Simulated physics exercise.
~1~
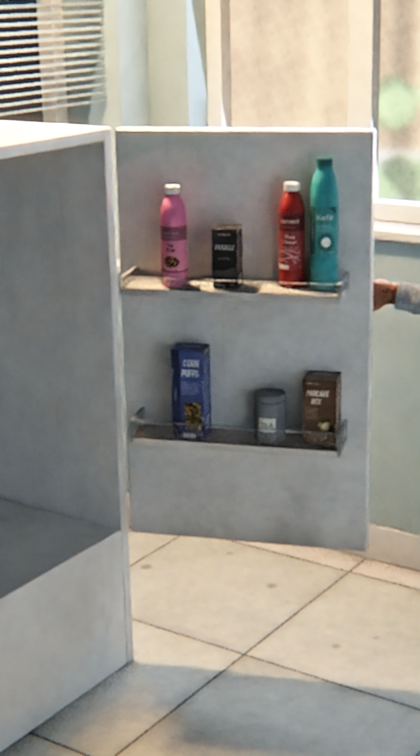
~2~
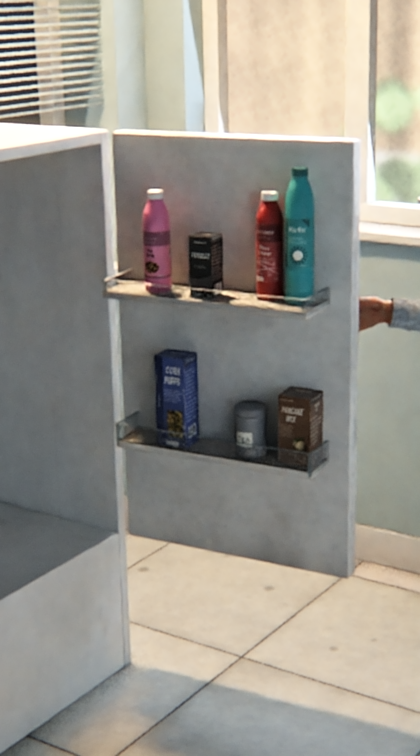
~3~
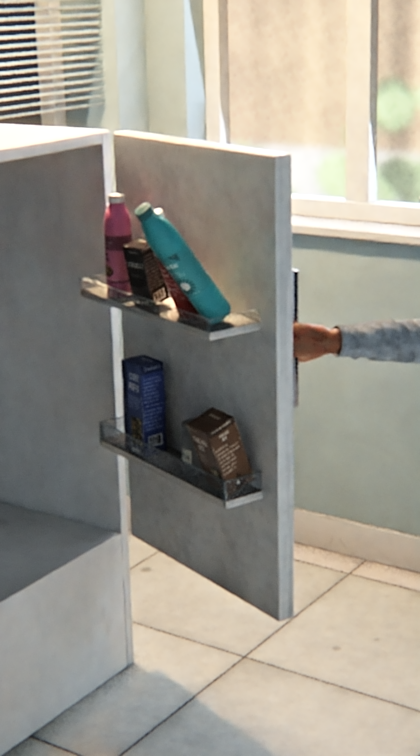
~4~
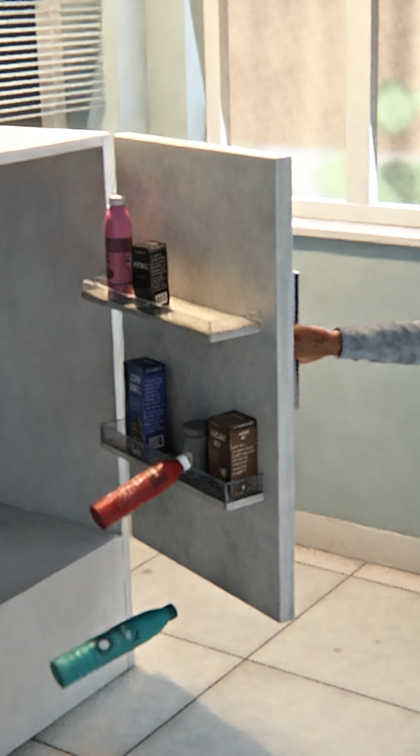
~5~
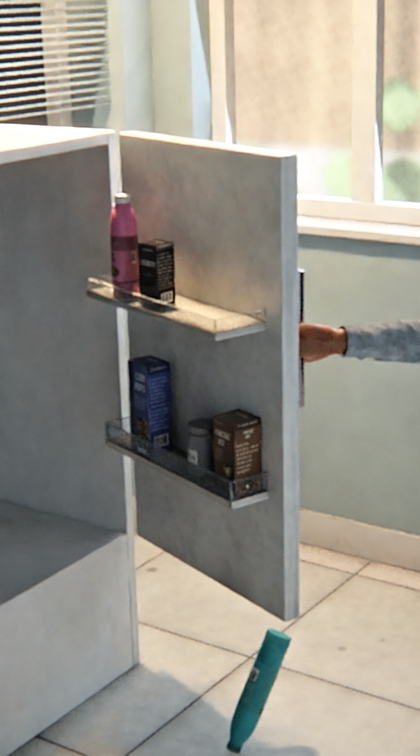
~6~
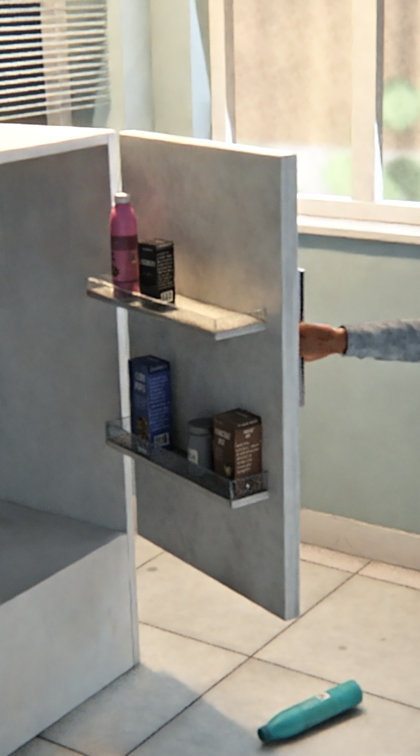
A fridge door swings and stops, and red and turquoise bottles tumble off its upper rack.
